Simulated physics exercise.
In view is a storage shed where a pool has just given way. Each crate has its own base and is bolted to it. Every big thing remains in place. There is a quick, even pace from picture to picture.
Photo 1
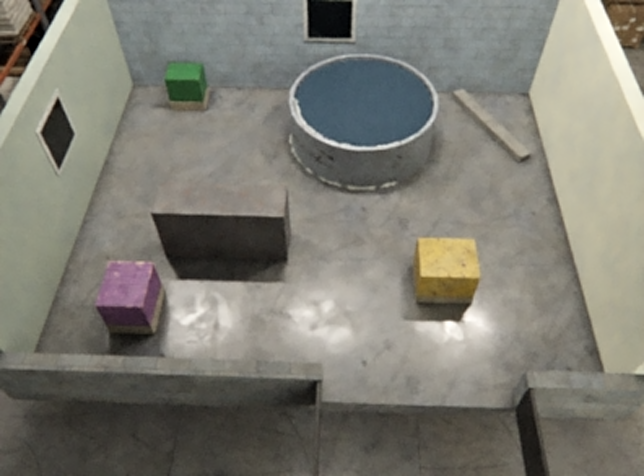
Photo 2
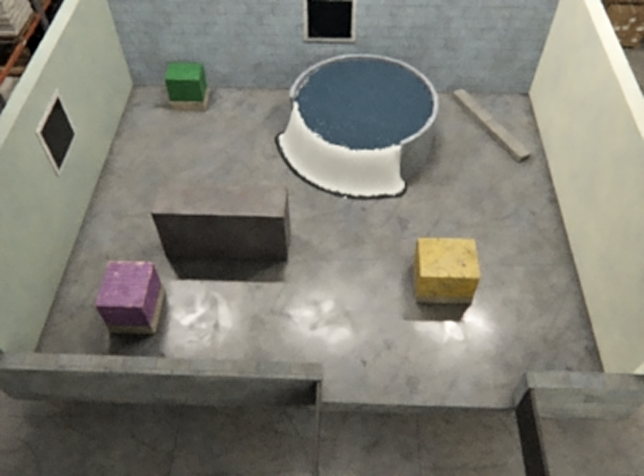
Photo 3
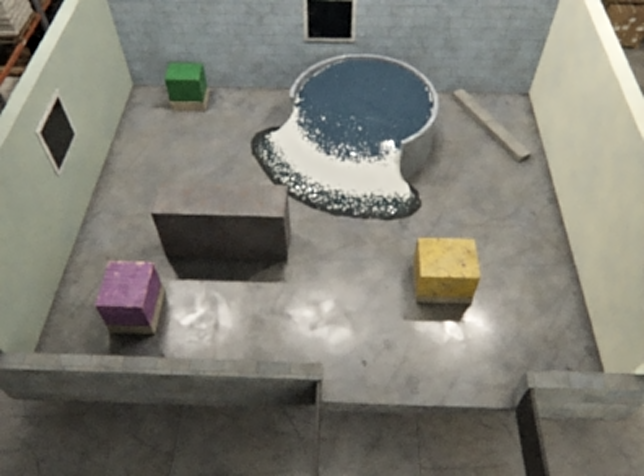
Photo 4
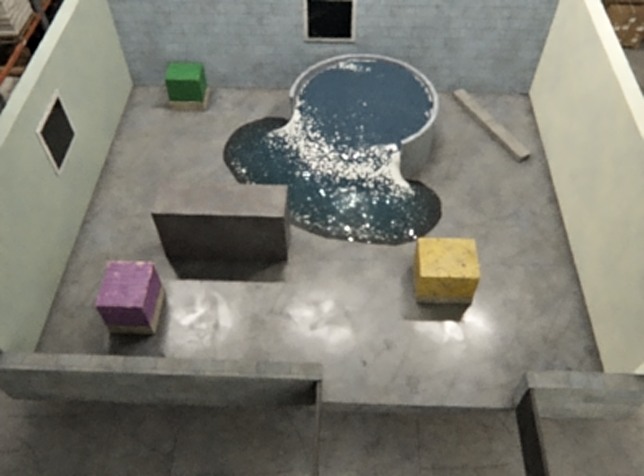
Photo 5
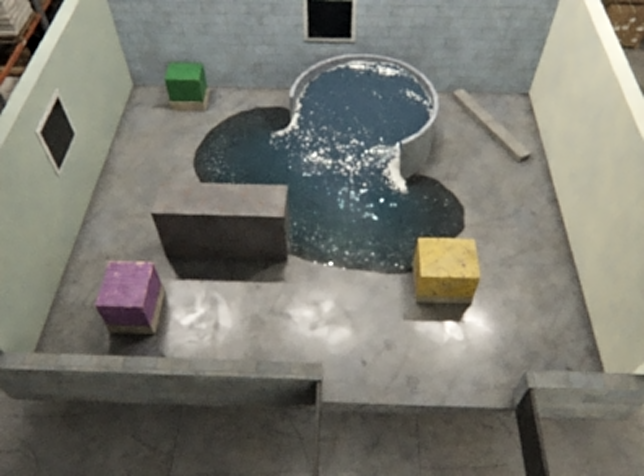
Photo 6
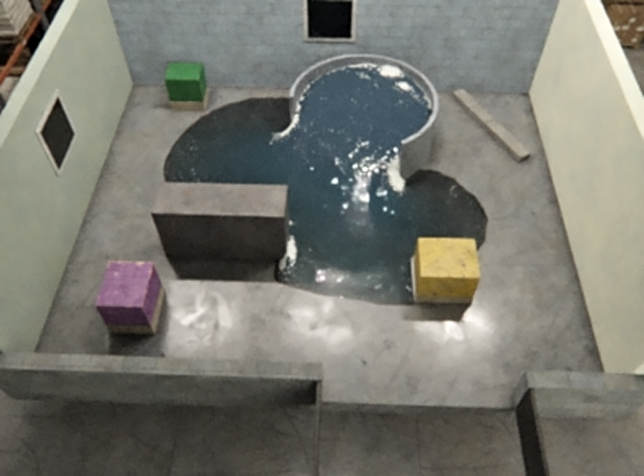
A round pool of dark blue water stands near the back wall of a grey-floored storage shed, seen from high above by a still camera. A green block sits back left, a purple one front left, a yellow one right of centre, with a grey block and a loose plank between pale side walls. The pool's front opens and white, foaming water pours out, spreading darkly behind the grey block and reaching the yellow one.
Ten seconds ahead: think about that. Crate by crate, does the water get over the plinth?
In the end the yellow crate is affected by the water; the green crate is affected by the water; the purple crate is affected by the water.
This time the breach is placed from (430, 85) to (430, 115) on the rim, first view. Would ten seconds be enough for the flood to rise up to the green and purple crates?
Within ten seconds the green crate stays untouched and the purple crate stays untouched.
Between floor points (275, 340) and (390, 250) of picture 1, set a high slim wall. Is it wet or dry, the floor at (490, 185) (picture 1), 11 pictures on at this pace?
I'd call it waterless.
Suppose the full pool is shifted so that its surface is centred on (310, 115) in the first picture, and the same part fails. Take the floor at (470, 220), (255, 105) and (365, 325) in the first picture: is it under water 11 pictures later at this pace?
First unwetted; next unwetted; last drenched.
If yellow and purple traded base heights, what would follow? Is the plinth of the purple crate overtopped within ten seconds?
As it turns out, the purple crate gets reached.
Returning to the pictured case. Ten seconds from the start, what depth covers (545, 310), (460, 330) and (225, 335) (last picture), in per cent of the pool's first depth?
Going in order, roughly 2, 2 and 6 %.
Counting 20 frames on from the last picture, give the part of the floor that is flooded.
That should be about 70 %.
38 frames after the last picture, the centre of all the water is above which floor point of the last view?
It is near (236, 214).
A moment on, water covers 50 % of the floor; the yellow crate water round its plinth, the green crate water round its plinth, the purple crate not reached.
Next, water covers 60 % of the floor; the yellow crate water round its plinth, the green crate water round its plinth, the purple crate water round its plinth.
Then, water covers 70 % of the floor; the yellow crate water round its plinth, the green crate water round its plinth, the purple crate water round its plinth.
Later, water covers 85 % of the floor; the yellow crate water round its plinth, the green crate water round its plinth, the purple crate water round its plinth.
In the end, water covers 100 % of the floor; the yellow crate was topped, the green crate was topped, the purple crate was topped.
